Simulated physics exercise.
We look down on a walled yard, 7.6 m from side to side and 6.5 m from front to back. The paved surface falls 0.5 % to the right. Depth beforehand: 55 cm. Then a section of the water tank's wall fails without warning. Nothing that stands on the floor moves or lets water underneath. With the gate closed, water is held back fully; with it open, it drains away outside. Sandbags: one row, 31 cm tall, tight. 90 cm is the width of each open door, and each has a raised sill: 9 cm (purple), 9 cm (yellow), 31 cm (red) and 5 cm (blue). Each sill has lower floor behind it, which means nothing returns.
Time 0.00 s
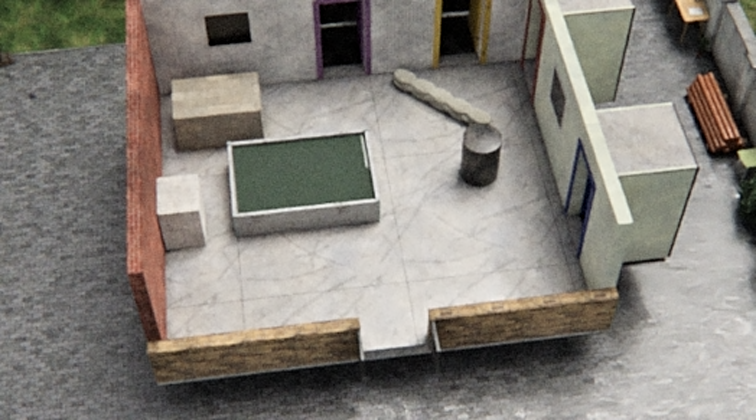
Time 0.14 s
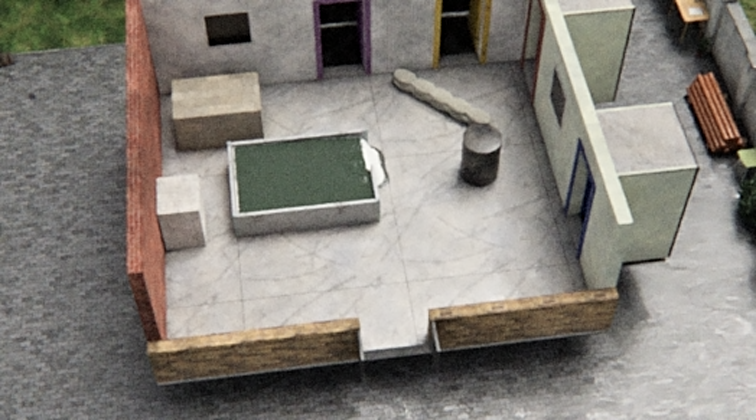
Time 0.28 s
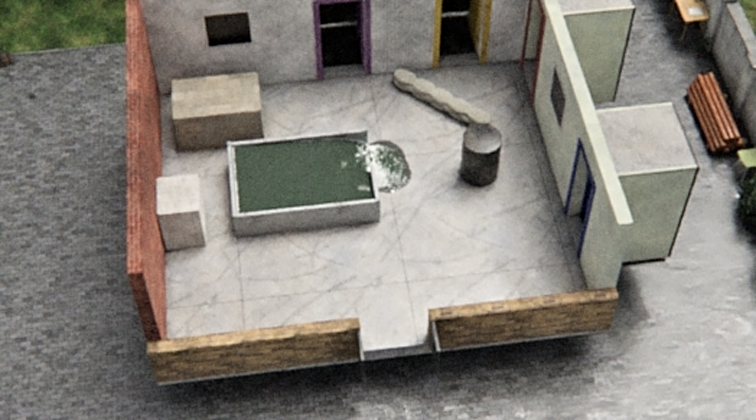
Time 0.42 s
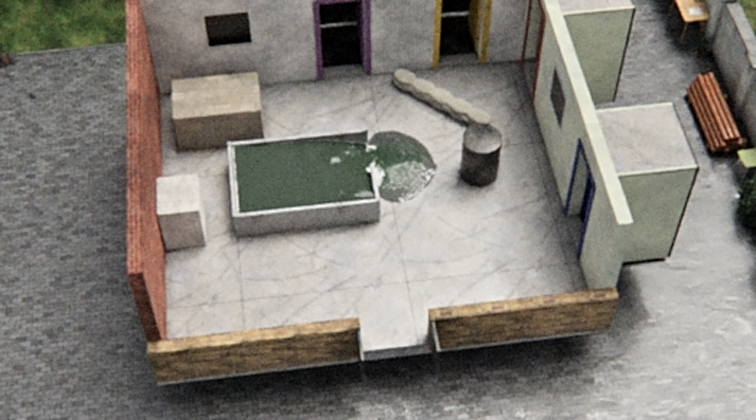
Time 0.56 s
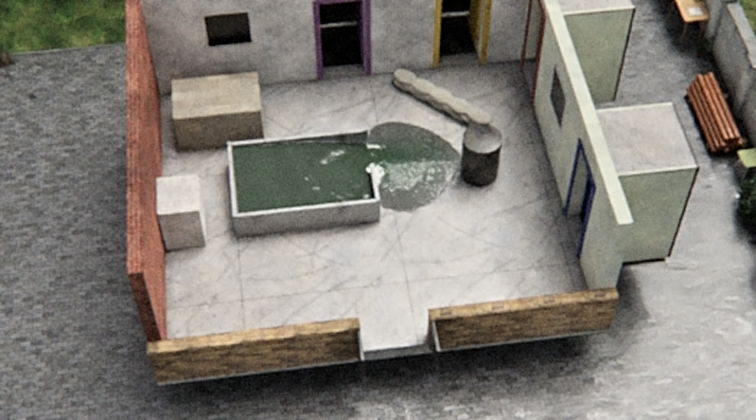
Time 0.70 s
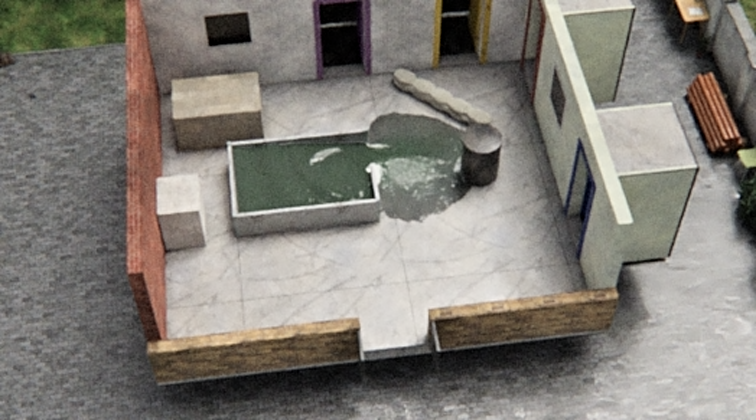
In a walled yard seen from above, dark green water lies still in a rectangular tank, then pours out through a gap at its right end and spreads across the pale floor, reaching around the base of a grey cylinder.
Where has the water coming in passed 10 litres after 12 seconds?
My prediction: The purple door lets in less than the limit, the yellow door lets in less than the limit, the red door lets in less than the limit, the blue door lets in more than the limit.
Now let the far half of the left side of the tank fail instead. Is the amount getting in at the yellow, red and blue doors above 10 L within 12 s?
Then it goes yellow fine, red fine, blue fine.
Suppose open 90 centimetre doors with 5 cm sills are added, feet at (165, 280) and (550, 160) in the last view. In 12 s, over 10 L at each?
Less, more.
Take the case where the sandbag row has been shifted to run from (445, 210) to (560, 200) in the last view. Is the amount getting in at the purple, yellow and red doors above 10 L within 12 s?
With that change: Purple stays within, yellow exceeds it, red stays within.
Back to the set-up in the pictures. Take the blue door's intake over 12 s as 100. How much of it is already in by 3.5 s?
That works out near 10%.
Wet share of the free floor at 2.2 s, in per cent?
Around 25 per cent.
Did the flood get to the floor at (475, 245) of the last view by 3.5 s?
By then the spot is drenched.
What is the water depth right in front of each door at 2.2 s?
Door by door, in cm: Purple reads 0, yellow reads 0, red reads 4, blue reads 5.
After 1.4 s water covers 15 % of the floor and is deepest (32 cm) near (375, 164); purple door not reached, yellow door not reached, red door not reached, blue door not reached.
After 2.2 s water covers 25 % of the floor and is deepest (29 cm) near (462, 141); purple door not reached, yellow door not reached, red door 4 cm at the sill, 0 L in, blue door 5 cm at the sill, 0 L in.
After 3.5 s water covers 40 % of the floor and is deepest (22 cm) near (458, 163); purple door 8 cm at the sill, 0 L in, yellow door 4 cm at the sill, 0 L in, red door 5 cm at the sill, 0 L in, blue door 7 cm at the sill, 6 L in.
After 7.0 s water covers 70 % of the floor and is deepest (14 cm) near (459, 170); purple door 6 cm at the sill, 0 L in, yellow door 7 cm at the sill, 0 L in, red door 6 cm at the sill, 0 L in, blue door 8 cm at the sill, 13 L in.
After 12.0 s water covers 95 % of the floor and is deepest (10 cm) near (520, 64); purple door 5 cm at the sill, 0 L in, yellow door 8 cm at the sill, 1 L in, red door 7 cm at the sill, 0 L in, blue door 8 cm at the sill, 47 L in.
